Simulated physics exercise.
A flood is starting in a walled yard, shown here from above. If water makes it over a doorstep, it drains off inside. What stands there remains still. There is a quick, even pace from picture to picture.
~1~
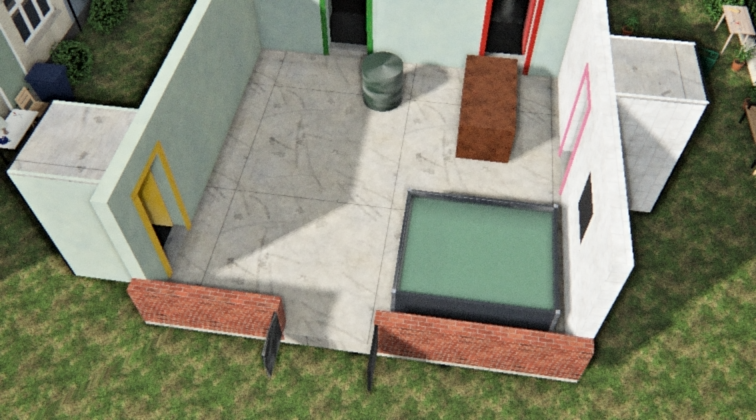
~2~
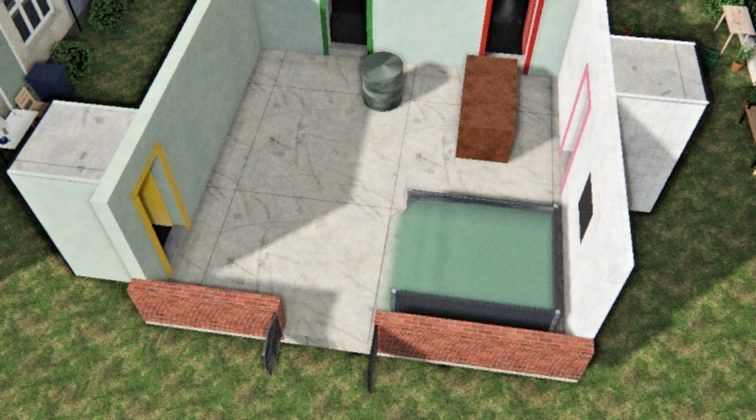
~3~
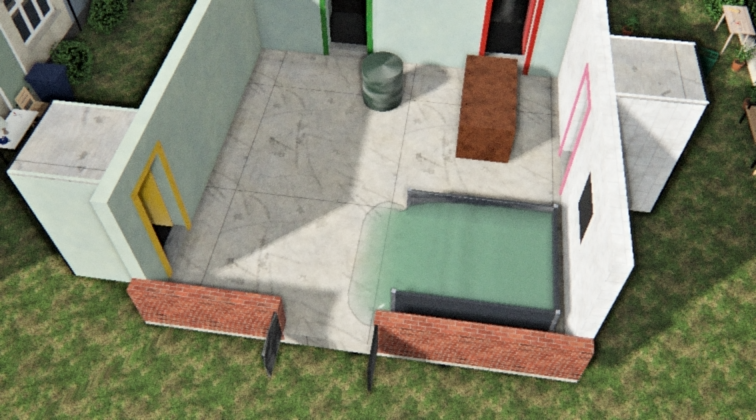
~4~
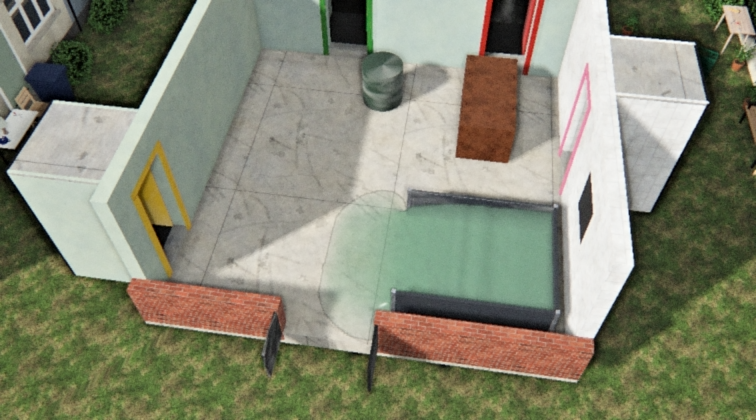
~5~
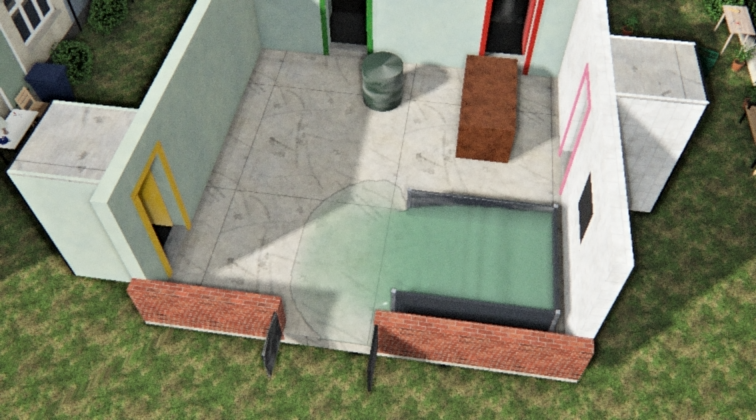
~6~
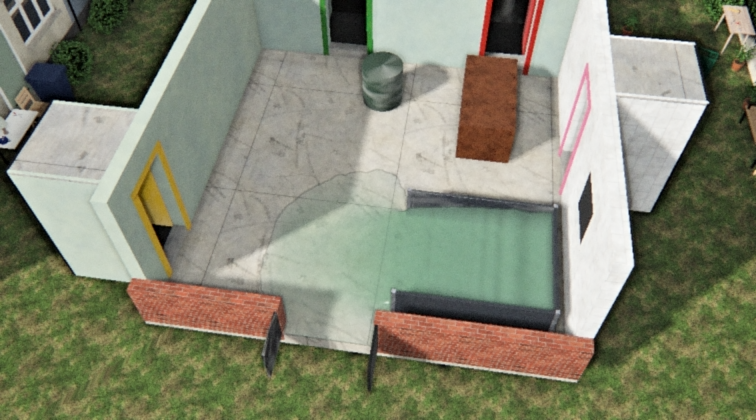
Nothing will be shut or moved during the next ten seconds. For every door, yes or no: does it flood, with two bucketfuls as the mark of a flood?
Red door: No, yellow door: Yes, green door: No, pink door: No.
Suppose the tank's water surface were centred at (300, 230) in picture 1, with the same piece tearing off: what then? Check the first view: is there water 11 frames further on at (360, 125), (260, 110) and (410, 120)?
Log: No flood; flood; no flood.
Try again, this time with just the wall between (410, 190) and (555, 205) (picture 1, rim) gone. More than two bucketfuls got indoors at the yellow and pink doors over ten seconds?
Yellow: Under the line; pink: Over the line.
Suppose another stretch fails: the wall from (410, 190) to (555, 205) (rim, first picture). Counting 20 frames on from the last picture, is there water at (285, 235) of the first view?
By then I'd expect it to be unwetted.
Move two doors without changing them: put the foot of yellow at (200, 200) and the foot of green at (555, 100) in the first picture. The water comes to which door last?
It's the pink one, I'd say.
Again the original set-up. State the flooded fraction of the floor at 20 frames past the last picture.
My guess is around 50 in a hundred.
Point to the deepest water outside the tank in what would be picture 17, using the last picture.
At about (160, 302).
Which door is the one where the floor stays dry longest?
The door marked pink.
A moment on, water covers 40 % of the floor; the red door not reached, the yellow door under two buckets in, the green door not reached, the pink door not reached.
Next, water covers 45 % of the floor; the red door not reached, the yellow door over two buckets in, the green door not reached, the pink door not reached.
Then, water covers 50 % of the floor; the red door not reached, the yellow door far over two buckets in, the green door not reached, the pink door not reached.
Later, water covers 65 % of the floor; the red door wet at the sill, nothing in, the yellow door far over two buckets in, the green door wet at the sill, nothing in, the pink door not reached.
In the end, water covers 95 % of the floor; the red door wet at the sill, nothing in, the yellow door far over two buckets in, the green door wet at the sill, nothing in, the pink door wet at the sill, nothing in.
